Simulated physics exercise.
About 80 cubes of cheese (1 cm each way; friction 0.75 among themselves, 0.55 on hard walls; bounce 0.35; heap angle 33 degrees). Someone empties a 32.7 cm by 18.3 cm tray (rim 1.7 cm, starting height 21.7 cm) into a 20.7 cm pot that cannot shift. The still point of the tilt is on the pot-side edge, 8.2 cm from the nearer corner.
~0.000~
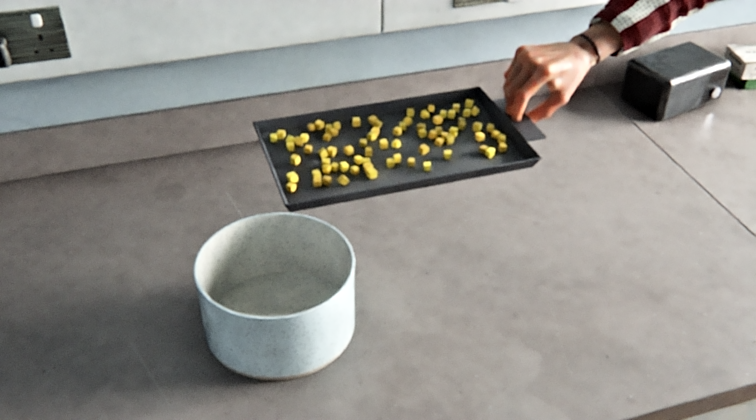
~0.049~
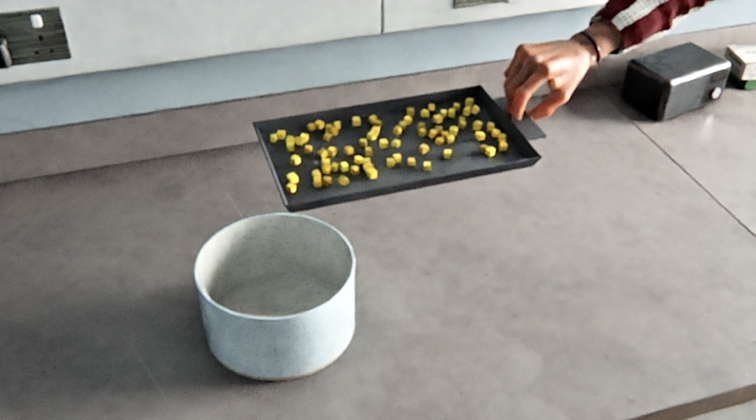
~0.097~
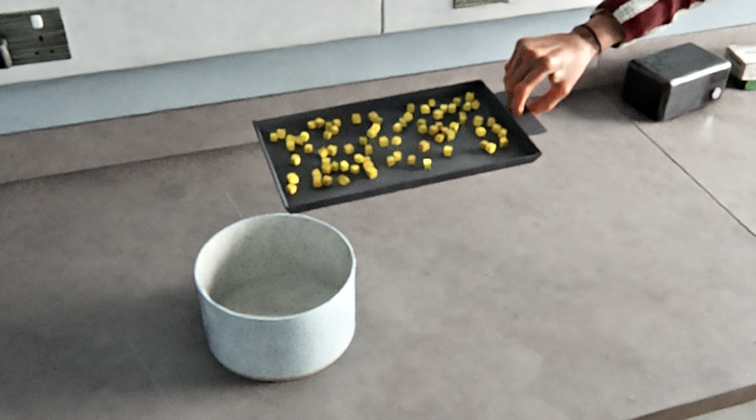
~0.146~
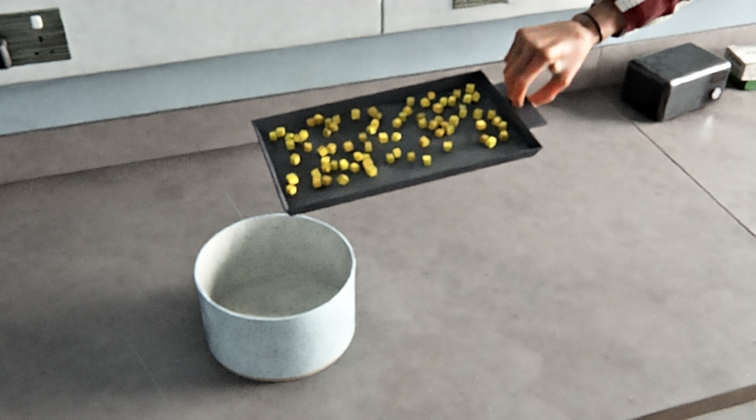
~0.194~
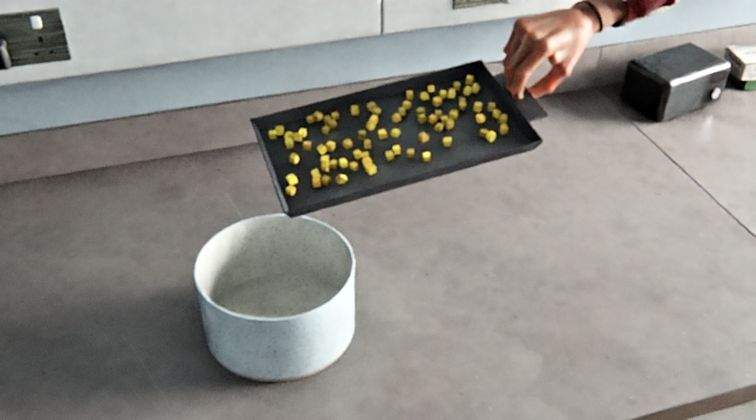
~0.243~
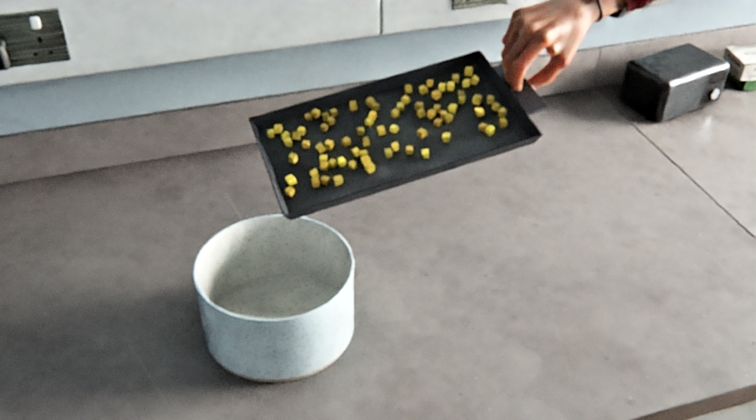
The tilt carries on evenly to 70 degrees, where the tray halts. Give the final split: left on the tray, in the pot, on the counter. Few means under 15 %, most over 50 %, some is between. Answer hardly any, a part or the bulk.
Left on the tray: A part; in the pot: The bulk; on the counter: Hardly any.
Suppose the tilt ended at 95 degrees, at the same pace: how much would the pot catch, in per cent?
Then about 95 per cent.
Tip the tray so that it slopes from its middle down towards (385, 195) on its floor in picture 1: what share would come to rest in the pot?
Some 35 per cent.
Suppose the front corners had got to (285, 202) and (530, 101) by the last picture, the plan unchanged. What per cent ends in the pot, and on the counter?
Pot 25, counter 55.
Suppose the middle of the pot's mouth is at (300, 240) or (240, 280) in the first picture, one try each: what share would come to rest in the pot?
Some 20 and 65 per cent.
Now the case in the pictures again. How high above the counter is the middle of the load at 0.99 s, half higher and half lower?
About 20 cm.
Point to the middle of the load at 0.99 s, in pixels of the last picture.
Around (300, 216).
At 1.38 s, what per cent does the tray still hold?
About 30 per cent.
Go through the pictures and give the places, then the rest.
Tray tilt 0 degrees, front corners at (290, 200) and (534, 156); middle of the pieces at (384, 144); pot at (275, 262), in the first picture.
Tray tilt 1 degrees, front corners at (290, 201) and (535, 155); middle of the pieces at (384, 144), in the second picture.
Tray tilt 2 degrees, front corners at (290, 203) and (535, 151); middle of the pieces at (384, 142), in the third picture.
Tray tilt 5 degrees, front corners at (289, 205) and (535, 145), lowest corner left front; middle of the pieces at (383, 138), in the fourth picture.
Tray tilt 8 degrees, front corners at (289, 208) and (536, 138), lowest corner left front; middle of the pieces at (383, 134), in the fifth picture.
Tray tilt 11 degrees, front corners at (288, 210) and (535, 132), lowest corner left front; middle of the pieces at (381, 131); pot at (274, 264). Its pace works out near 65 degrees a second, in the sixth picture.
After 0.69 s, tilt 40 degrees; the tray holds 100 %, the pot 0 %.
Then, at 0.99 s, tilt 58 degrees; the tray holds 65 %, the pot 10 %.
After 1.38 s, tilt 70 degrees; the tray holds 30 %, the pot 65 %.
In the end, at 2.4 s, tray 30 %, pot 65 %, counter 5 %.
